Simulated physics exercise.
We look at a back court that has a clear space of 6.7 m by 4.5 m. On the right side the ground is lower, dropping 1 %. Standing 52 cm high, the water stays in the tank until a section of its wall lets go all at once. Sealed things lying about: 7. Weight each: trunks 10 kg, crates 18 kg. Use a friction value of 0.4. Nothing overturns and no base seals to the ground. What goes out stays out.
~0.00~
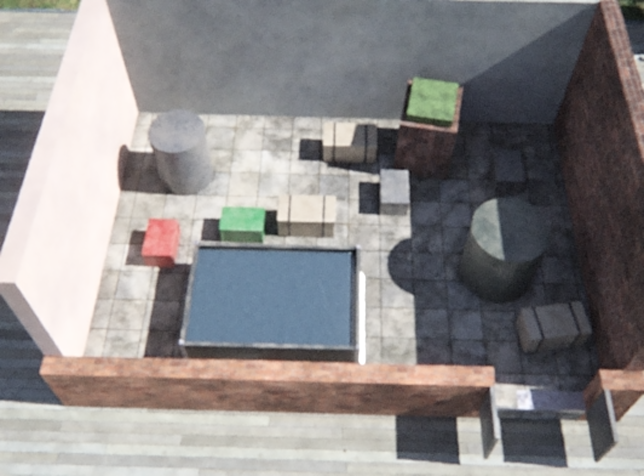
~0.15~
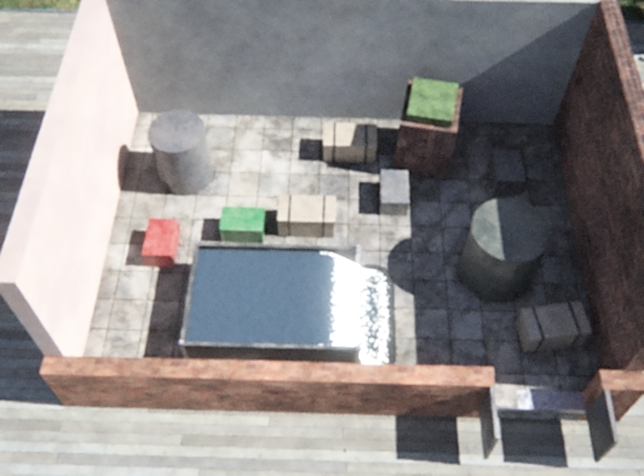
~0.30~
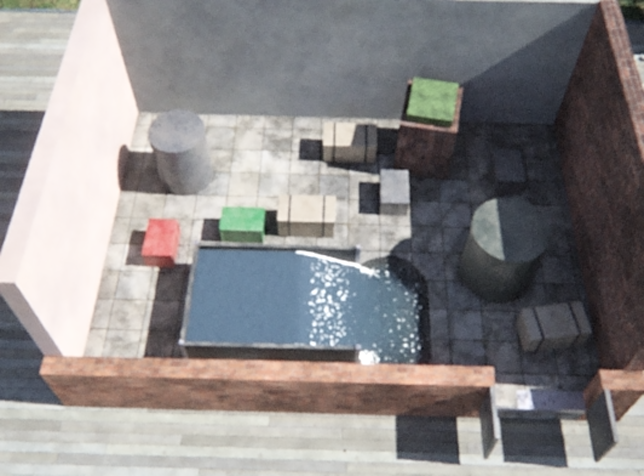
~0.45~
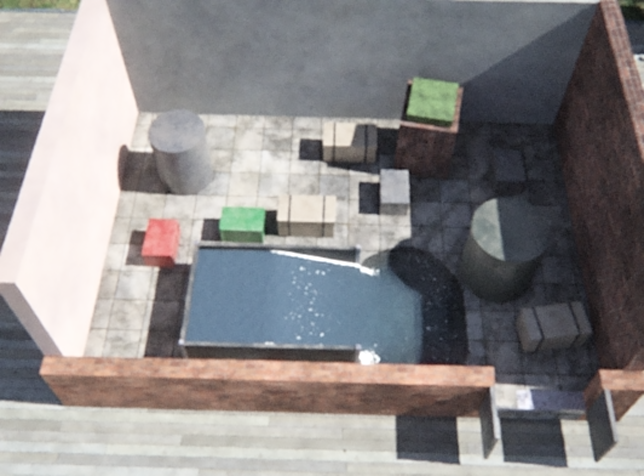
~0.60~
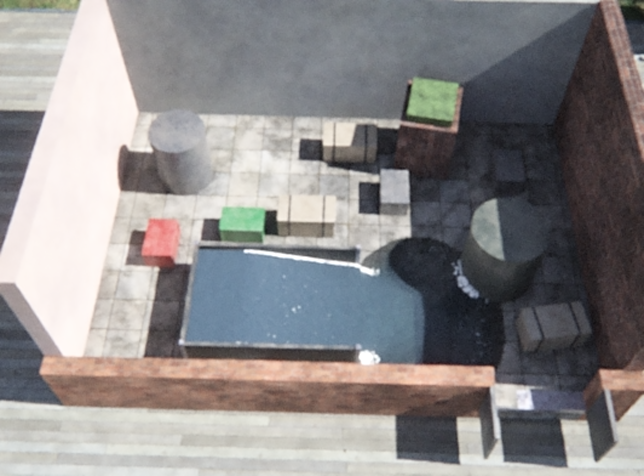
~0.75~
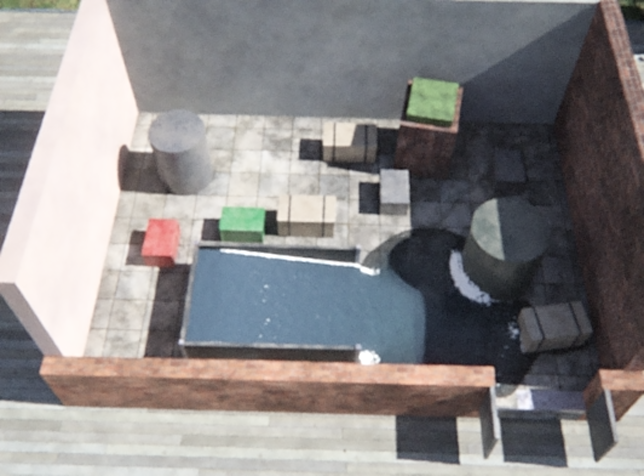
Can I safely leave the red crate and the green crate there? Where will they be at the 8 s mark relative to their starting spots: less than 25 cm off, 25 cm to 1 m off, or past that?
At that mark: Red crate - less than 25 cm off; green crate - less than 25 cm off.
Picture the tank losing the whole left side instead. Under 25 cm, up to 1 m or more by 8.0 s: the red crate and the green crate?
Then the red crate goes a great distance and the green crate remains roughly in place.
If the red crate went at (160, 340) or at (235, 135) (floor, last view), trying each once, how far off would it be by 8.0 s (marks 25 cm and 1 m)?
Run 1: It remains nearly still. Run 2: It remains nearly still.
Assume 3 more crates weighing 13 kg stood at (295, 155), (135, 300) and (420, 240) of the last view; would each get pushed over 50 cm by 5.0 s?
In order: Below it, below it, above it.
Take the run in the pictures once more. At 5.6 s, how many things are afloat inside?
It comes to 2.
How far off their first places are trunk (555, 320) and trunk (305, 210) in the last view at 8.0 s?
In that order: 300 cm, 0 cm.
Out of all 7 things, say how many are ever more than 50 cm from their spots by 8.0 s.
Tally: 2.
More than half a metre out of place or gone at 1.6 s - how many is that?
The count is 0.
After 1.6 s the red crate is near (160, 237), 0.0 m from its start, aground; the green crate is near (242, 218), 0.0 m from its start, aground; 0 of 7 are out; 1 afloat.
After 3.6 s the red crate is near (160, 237), 0.0 m from its start, aground; the green crate is near (242, 218), 0.0 m from its start, aground; 0 of 7 are out; 2 afloat.
After 5.6 s the red crate is near (160, 237), 0.0 m from its start, aground; the green crate is near (242, 218), 0.0 m from its start, aground; 0 of 7 are out; 2 afloat.
After 8.0 s the red crate is near (160, 237), 0.0 m from its start, aground; the green crate is near (242, 218), 0.0 m from its start, aground; 0 of 7 are out; 2 afloat.
